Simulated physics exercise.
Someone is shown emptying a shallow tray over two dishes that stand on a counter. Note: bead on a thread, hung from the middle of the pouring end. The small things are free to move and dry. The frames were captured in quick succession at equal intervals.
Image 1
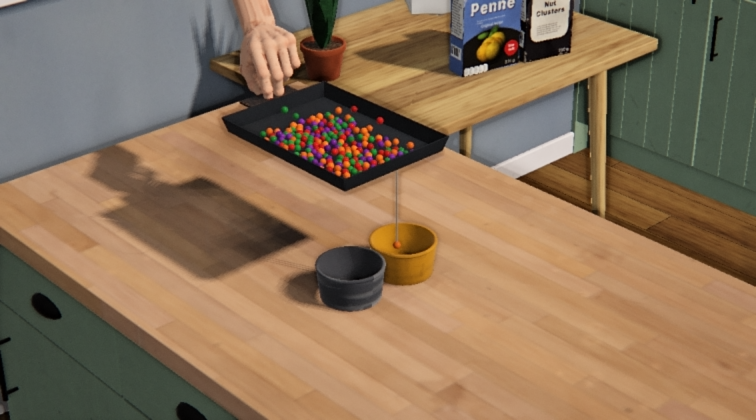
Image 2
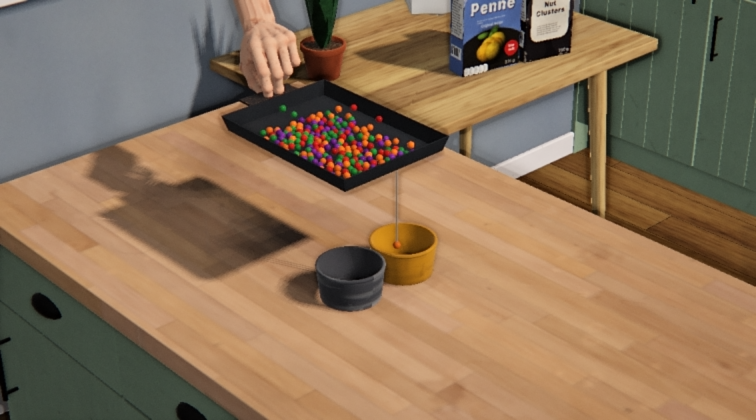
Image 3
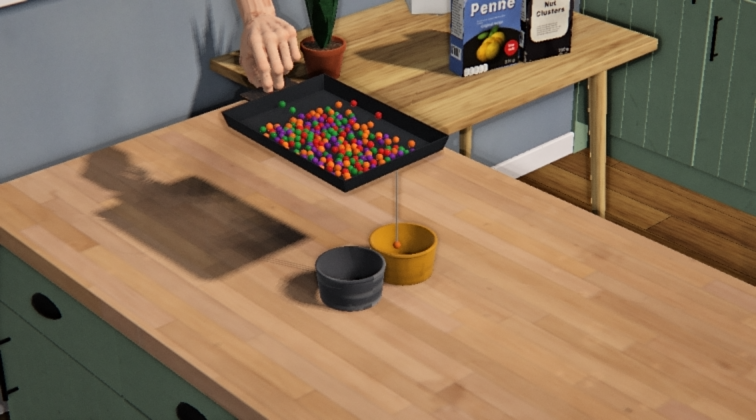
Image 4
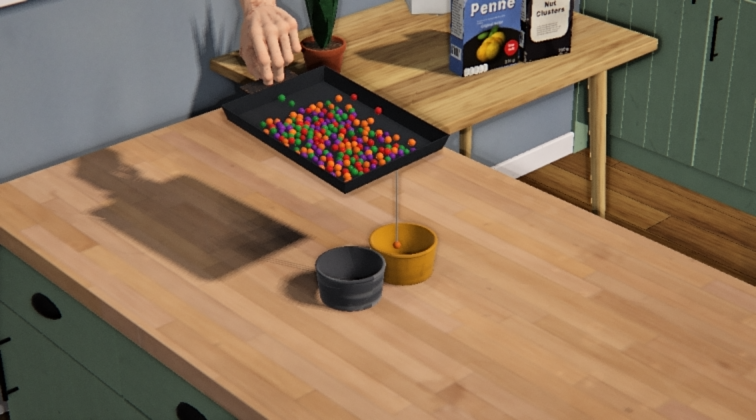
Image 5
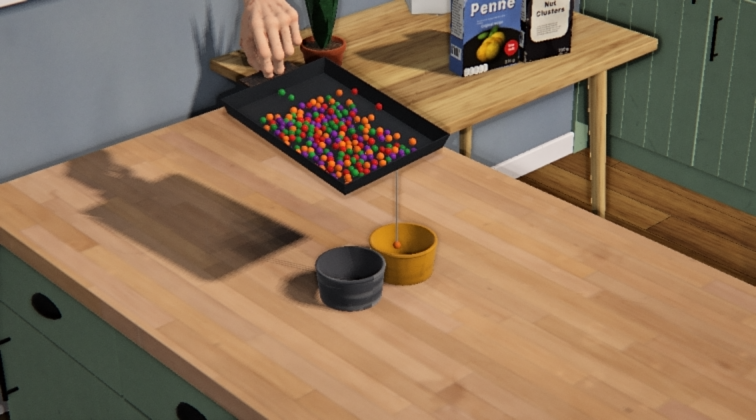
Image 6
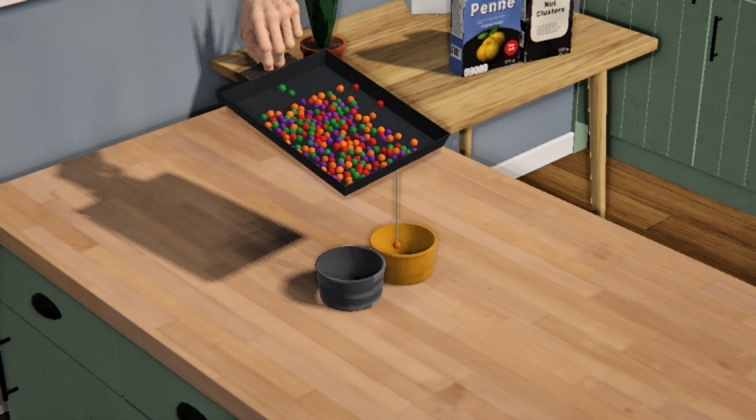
A hand tilted a dark shallow tray of colorful beads slightly, raising its back edge above a wooden counter, and the beads shifted and spread a little while the gray and yellow bowls stayed still.
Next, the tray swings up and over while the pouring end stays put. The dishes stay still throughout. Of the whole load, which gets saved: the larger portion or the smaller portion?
The smaller portion.
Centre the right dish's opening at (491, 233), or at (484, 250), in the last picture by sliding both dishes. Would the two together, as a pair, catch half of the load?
Taking them in turn, it's short of half and then short of half.
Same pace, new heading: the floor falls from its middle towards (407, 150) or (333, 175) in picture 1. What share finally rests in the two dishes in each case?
The first try would leave around 0 per cent there, the second around 30 per cent.
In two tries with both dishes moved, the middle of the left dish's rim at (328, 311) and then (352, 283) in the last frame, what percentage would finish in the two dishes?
Around 80 and around 90 per cent, in that order.
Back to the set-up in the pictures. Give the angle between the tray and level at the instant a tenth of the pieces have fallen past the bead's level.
Roughly 65 degrees.
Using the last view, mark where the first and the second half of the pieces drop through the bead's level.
About (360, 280), and after that about (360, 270).
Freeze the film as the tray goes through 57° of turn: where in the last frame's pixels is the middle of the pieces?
Somewhere about (360, 165).
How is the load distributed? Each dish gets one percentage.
Left about 0, right about 0 in a hundred.
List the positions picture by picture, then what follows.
Corners of the pouring end near (345, 176) and (442, 136), level; middle of the load near (333, 143), round plastic beads; left dish near (373, 289); right dish near (426, 264); bead on its thread near (397, 245), in the first picture.
Corners of the pouring end near (345, 176) and (442, 136), level; middle of the load near (333, 142), in the second picture.
Corners of the pouring end near (345, 178) and (443, 135), tipped barely, lowest at the left corner; middle of the load near (333, 140), in the third picture.
Corners of the pouring end near (345, 179) and (443, 134), tipped a little, lowest at the left corner; middle of the load near (333, 137), in the fourth picture.
Corners of the pouring end near (346, 181) and (443, 134), tipped a little, lowest at the left corner; middle of the load near (334, 134), in the fifth picture.
Corners of the pouring end near (346, 183) and (444, 133), tipped a little, lowest at the left corner; middle of the load near (335, 133), all but a few on the move; left dish near (373, 289); right dish near (426, 264), in the sixth picture.
Shortly afterwards, tray tipped steeply; all but a few on the tray; only a few outside both; a little in the air.
Next, tray tipped right over; only a few on the tray; only a few in the left dish; the bulk outside both; a little in the air.
Some moments later, tray tipped past a quarter turn; only a few in the left dish; all but a few outside both.
In the end, tray tipped past a quarter turn; only a few in the left dish; none at all in the right dish; all but a few outside both.
